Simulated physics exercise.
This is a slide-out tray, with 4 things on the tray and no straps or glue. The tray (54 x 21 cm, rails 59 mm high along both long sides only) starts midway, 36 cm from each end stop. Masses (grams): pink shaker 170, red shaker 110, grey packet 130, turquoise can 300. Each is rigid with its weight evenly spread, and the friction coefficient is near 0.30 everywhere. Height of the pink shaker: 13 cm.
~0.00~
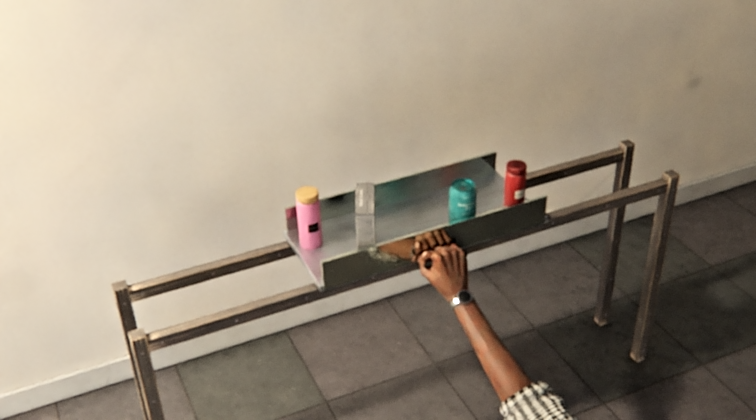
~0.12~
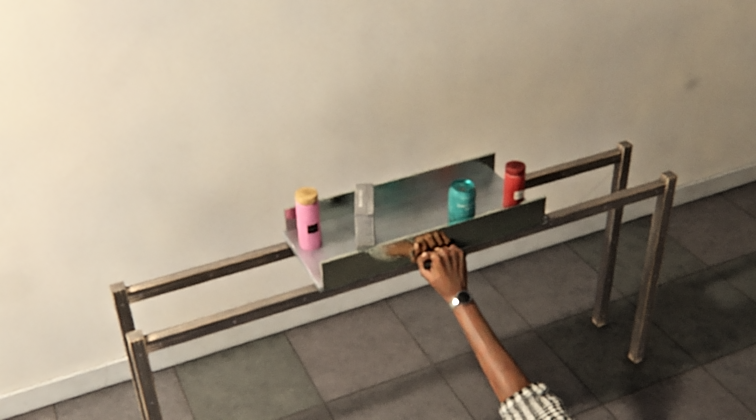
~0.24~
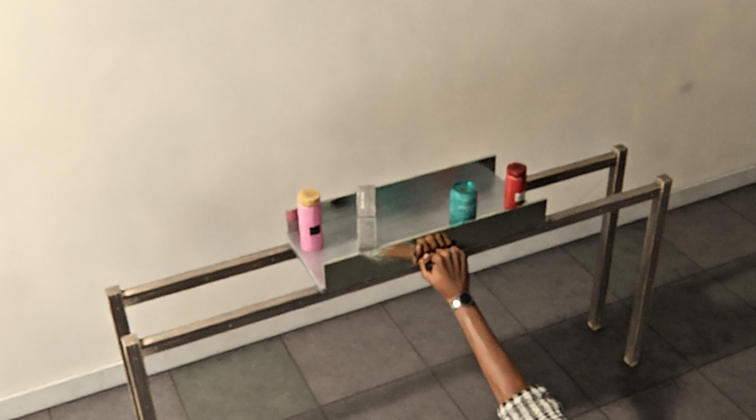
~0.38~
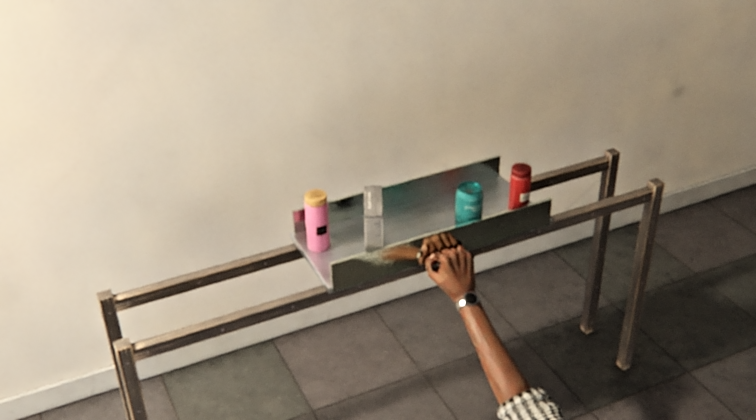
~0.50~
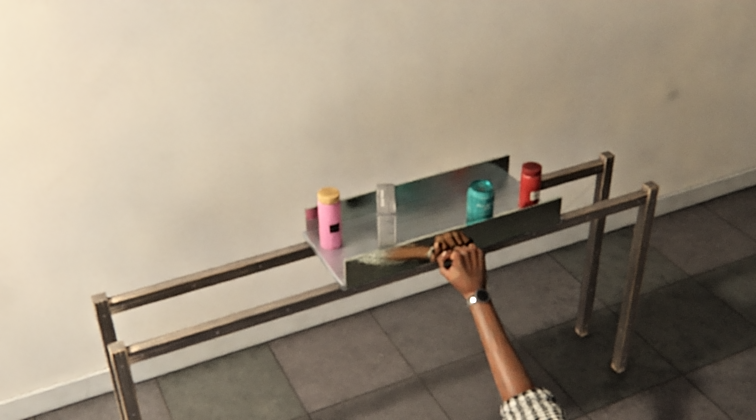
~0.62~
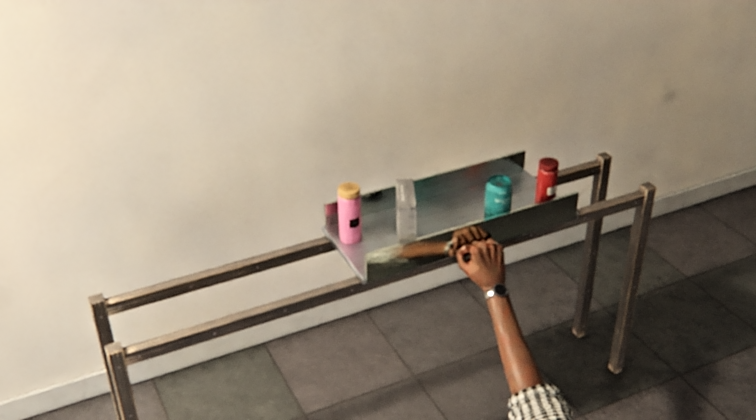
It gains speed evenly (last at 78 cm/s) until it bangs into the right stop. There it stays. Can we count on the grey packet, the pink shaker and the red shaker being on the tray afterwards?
The grey packet stays on the tray and the pink shaker stays on the tray and the red shaker falls out.
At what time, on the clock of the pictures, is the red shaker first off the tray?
At about 1.0 s.
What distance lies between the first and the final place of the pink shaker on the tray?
Some 9 cm.
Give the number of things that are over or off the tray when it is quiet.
That comes to 1.
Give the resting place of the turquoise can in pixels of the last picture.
Near (608, 171).
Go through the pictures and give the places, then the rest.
Tray midway; grey packet (366, 223); pink shaker (309, 218); red shaker (515, 185), in the first frame.
Tray midway; turquoise can (462, 208), in the second frame.
Tray has slid 2 cm right; turquoise can (463, 210), in the third frame.
Tray has slid 5 cm right; turquoise can (469, 210), in the fourth frame.
Tray has slid 9 cm right; turquoise can (480, 208), in the fifth frame.
Tray has slid 15 cm right; grey packet (406, 218); pink shaker (350, 213); red shaker (547, 182), in the sixth frame.
By 1.02 s, tray has slid 36 cm right; red shaker 4 cm from its spot near (635, 157); grey packet 4 cm from its spot near (506, 189); pink shaker 4 cm from its spot near (451, 185).
By 1.22 s, tray has slid 36 cm right; red shaker now off the tray; grey packet 9 cm from its spot near (524, 184); pink shaker 9 cm from its spot near (469, 180).
When it is over (1.6 s), off the tray, red shaker; not toppled but over 5 cm from the start, pink shaker, grey packet and turquoise can. In the last view, grey packet near (524, 184), pink shaker near (469, 180).
